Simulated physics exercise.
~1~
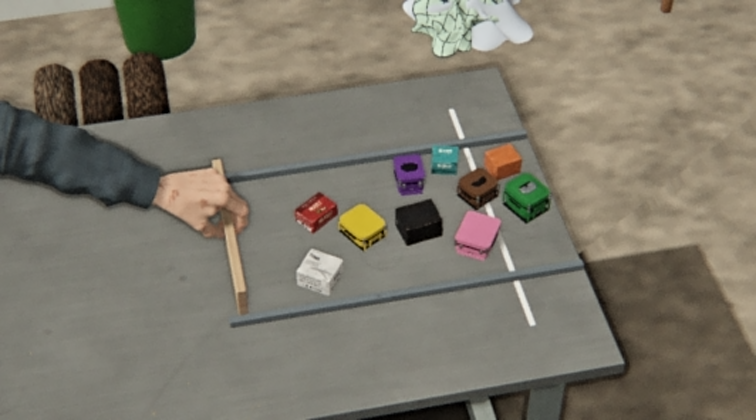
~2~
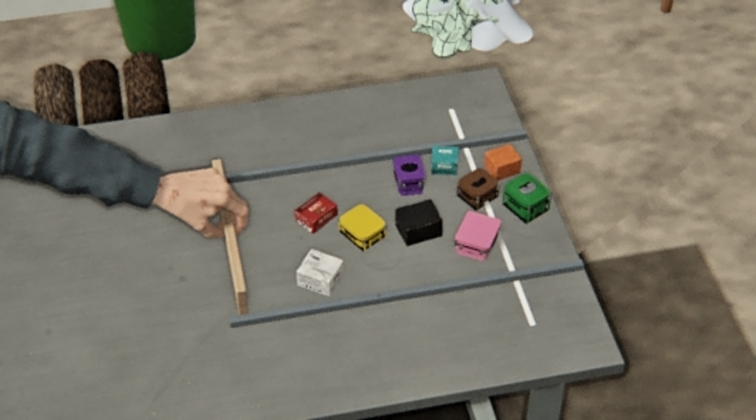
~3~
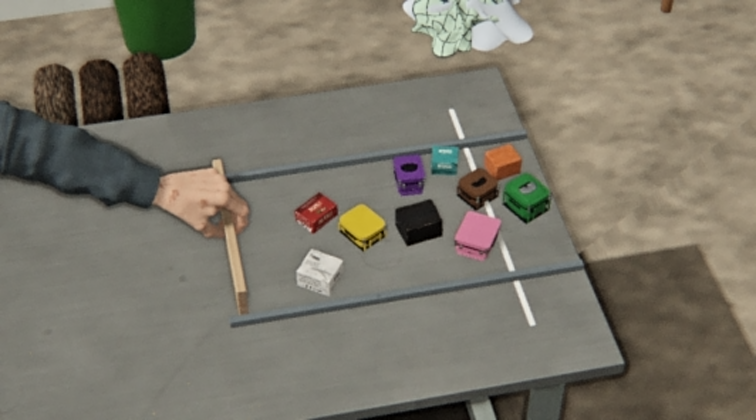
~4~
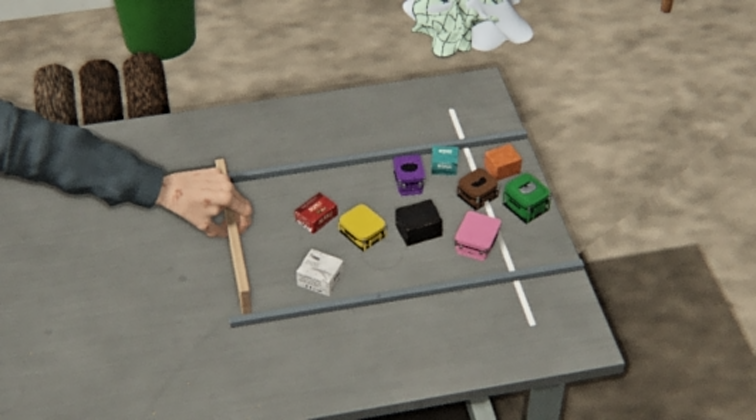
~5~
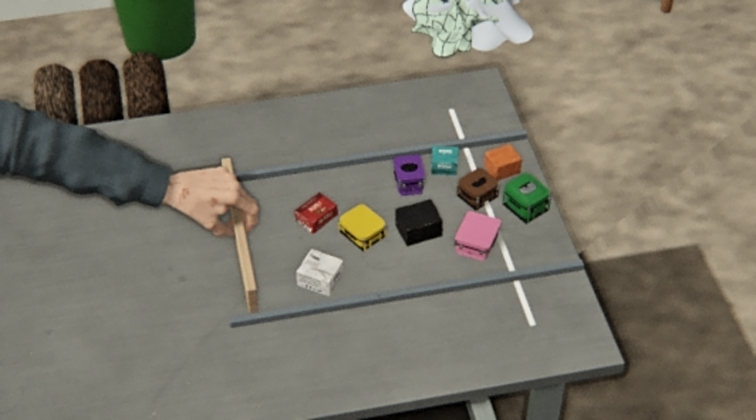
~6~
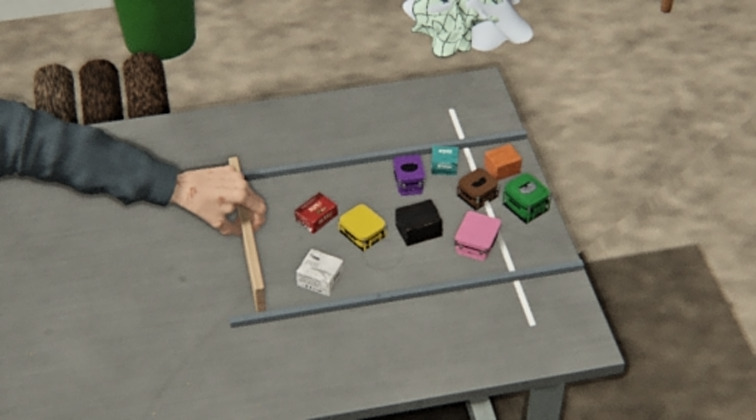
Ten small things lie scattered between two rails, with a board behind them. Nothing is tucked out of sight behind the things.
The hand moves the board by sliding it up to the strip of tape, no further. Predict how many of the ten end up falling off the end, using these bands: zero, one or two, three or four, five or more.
The count that falls off the end is one or two.
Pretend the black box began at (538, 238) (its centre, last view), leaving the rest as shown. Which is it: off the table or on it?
From that start, the object then does not stay.
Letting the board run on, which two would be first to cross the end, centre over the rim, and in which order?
Green case, pink case.
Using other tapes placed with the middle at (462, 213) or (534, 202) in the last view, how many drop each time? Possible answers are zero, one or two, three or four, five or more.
Counts by place: None, then five or over.
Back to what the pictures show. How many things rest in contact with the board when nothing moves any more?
Counting them up gives 4.
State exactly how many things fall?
Result - number fallen: 1.
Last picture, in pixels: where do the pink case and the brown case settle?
Near (559, 236) and (532, 181).
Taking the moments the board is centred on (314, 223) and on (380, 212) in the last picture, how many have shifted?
Moved so far: 2, later 5.
Early on, none off yet; green case at rest near (527, 198); orange block at rest near (503, 163); brown case at rest near (478, 189).
Finally, the number that fall off is one or two; lost, green case.
